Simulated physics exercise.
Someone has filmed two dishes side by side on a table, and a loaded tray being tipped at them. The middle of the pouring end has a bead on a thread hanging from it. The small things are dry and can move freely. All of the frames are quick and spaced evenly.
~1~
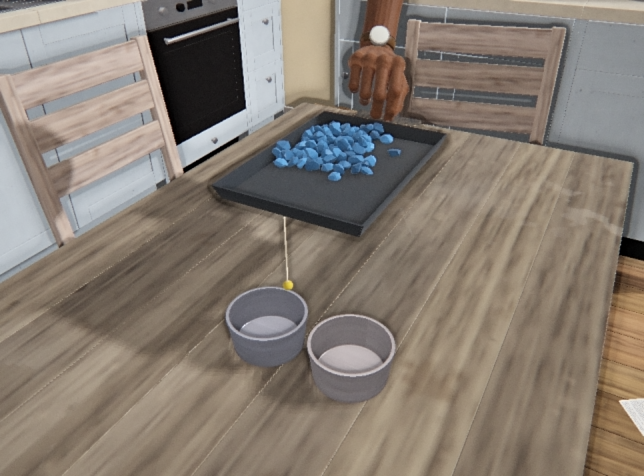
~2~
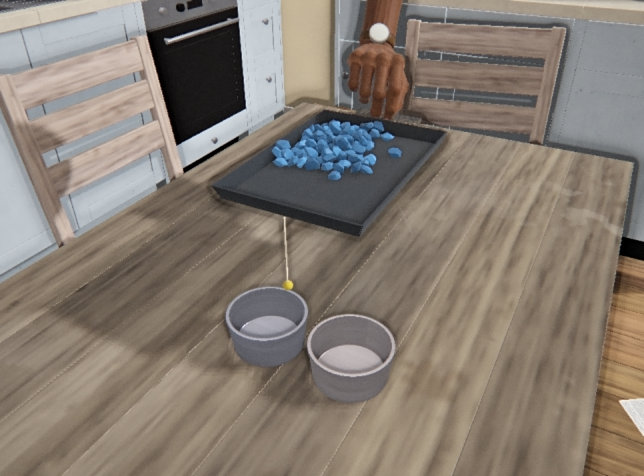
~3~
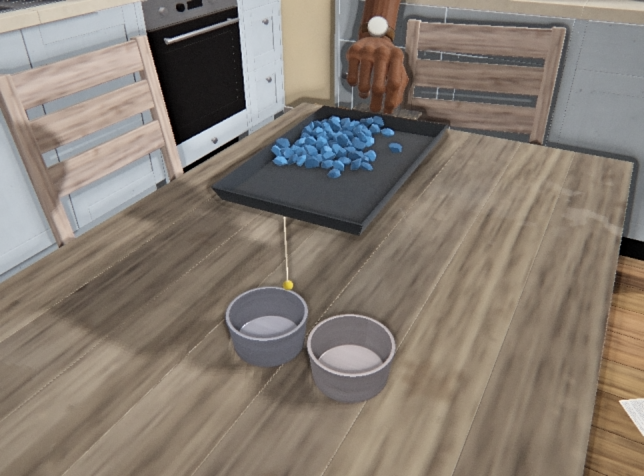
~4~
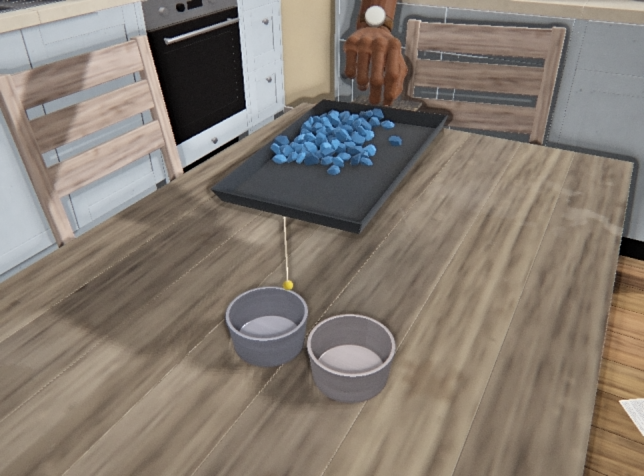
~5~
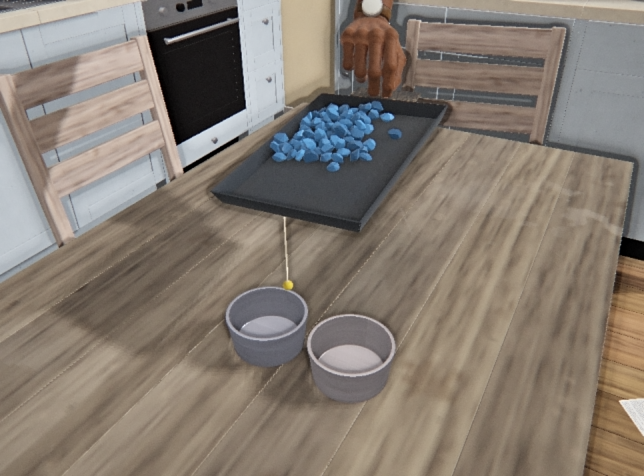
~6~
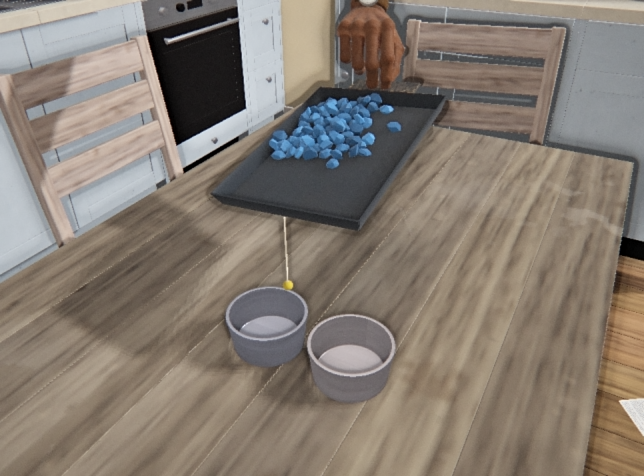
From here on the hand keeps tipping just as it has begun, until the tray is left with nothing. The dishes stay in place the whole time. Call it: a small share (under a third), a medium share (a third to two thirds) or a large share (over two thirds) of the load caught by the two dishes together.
Small.
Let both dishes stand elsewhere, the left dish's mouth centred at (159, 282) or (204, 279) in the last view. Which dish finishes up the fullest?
So at the first spot it's the one placed on the right, and at the second spot it's the one placed on the left.
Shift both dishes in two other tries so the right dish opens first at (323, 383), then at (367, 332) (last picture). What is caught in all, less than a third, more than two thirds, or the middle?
The two tries give, in order: Under a third; under a third.
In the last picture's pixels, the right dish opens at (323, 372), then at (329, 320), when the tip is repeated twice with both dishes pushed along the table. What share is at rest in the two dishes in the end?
Roughly 0% first, roughly 40% second.
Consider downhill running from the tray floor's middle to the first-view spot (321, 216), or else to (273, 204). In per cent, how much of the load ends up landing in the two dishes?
Lab note: Case 1 near 80 %, case 2 near 40 %.
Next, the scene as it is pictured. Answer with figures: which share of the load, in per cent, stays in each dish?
At the end, 20 percent of the load sits in the left dish and 0 percent in the right dish.
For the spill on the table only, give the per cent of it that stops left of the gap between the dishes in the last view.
Left share: Close to 100 %.
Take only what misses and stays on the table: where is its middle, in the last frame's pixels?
The middle lies near (208, 315).
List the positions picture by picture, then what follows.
The first picture shows corners of the pouring end (220, 184) and (359, 221), level; middle of the load (334, 149), aquarium stones; left dish (246, 348); right dish (332, 384); bead on its thread (288, 285).
The second picture shows corners of the pouring end (220, 184) and (359, 221), level; middle of the load (334, 148).
The third picture shows corners of the pouring end (220, 185) and (359, 220), tipped barely, lowest at the left corner; middle of the load (334, 145).
The fourth picture shows corners of the pouring end (219, 187) and (358, 219), tipped a little, lowest at the left corner; middle of the load (333, 140).
The fifth picture shows corners of the pouring end (219, 189) and (357, 217), tipped a little, lowest at the left corner; middle of the load (333, 136).
The sixth picture shows corners of the pouring end (219, 191) and (356, 216), tipped a little, lowest at the left corner; middle of the load (332, 131); left dish (246, 348); right dish (332, 384).
Just after the last frame, tray tipped steeply; almost all on the tray; just a few outside both; about a tenth in the air.
A moment on, tray tipped right over; just a few on the tray; roughly a quarter in the left dish; the larger part outside both; just a few in the air.
Further on, tray tipped past a quarter turn; roughly a quarter in the left dish; the larger part outside both.
When it is over, tray tipped past a quarter turn; not one in the right dish; roughly a quarter in the left dish; the larger part outside both.
